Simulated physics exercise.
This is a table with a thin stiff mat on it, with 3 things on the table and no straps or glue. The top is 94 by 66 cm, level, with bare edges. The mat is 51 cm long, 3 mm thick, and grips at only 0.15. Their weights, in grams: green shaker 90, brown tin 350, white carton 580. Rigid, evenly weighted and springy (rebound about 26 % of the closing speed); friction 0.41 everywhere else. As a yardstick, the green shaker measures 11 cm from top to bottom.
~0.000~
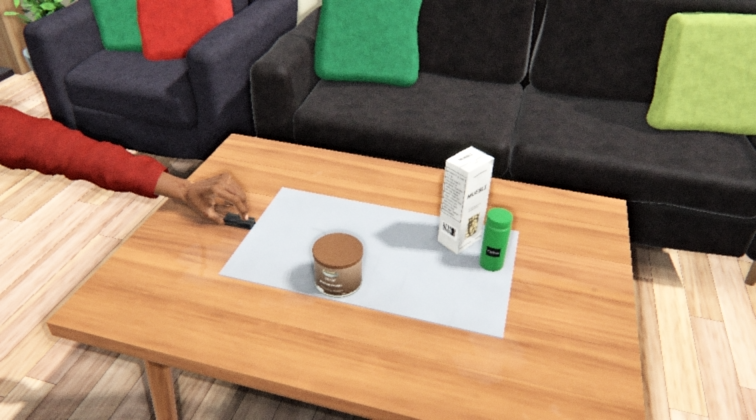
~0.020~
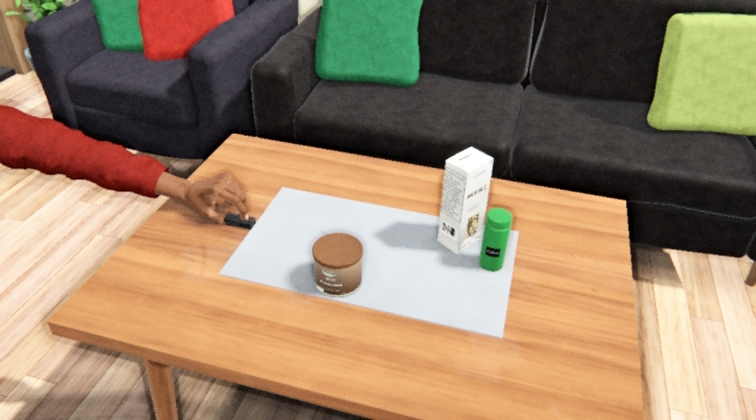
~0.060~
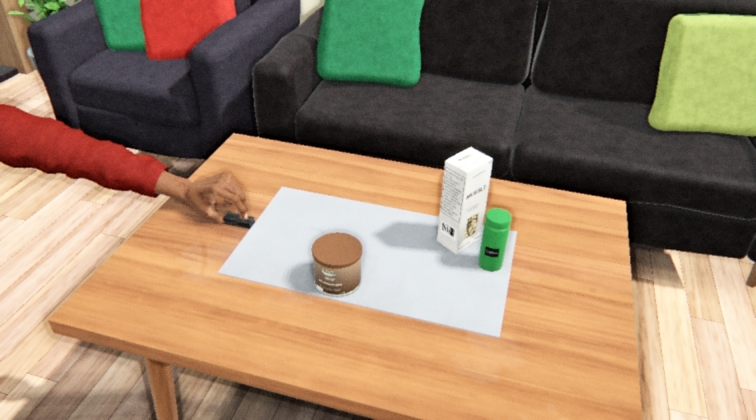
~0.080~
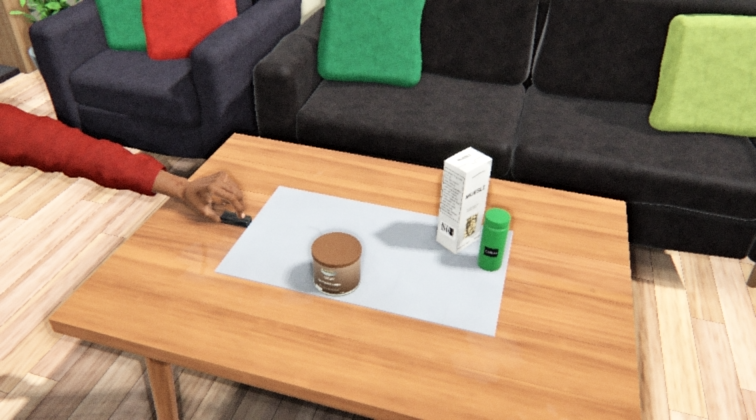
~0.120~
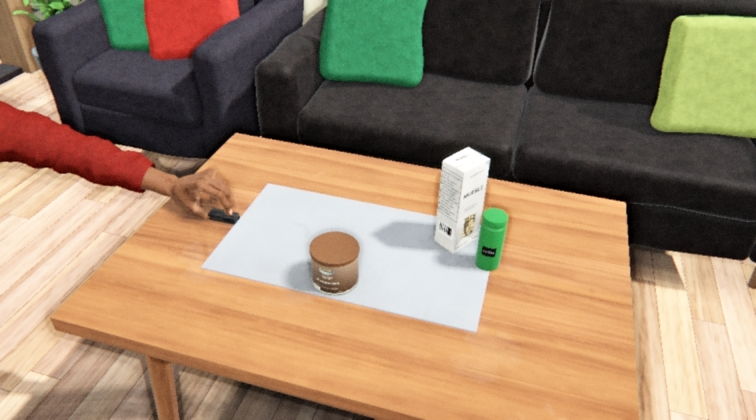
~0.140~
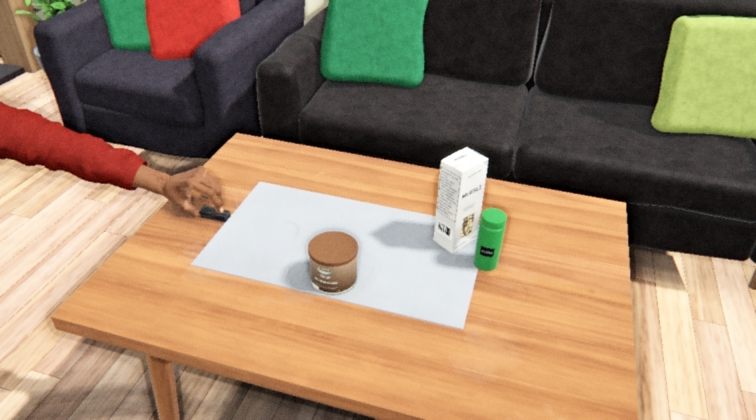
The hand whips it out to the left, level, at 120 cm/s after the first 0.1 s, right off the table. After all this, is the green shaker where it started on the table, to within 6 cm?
The green shaker keeps its place.
After 0.34 s, 30 cm of pull; brown tin moved 7 cm; white carton 5° off upright.
After 0.54 s, 54 cm of pull; green shaker moved 2 cm near (485, 240); brown tin moved 17 cm; white carton 3° off upright.
In the end (1.6 s), not toppled but over 6 cm from the start, brown tin; the other 2 under 6 cm from the start. At the end, from the last picture's camera, green shaker near (485, 240).
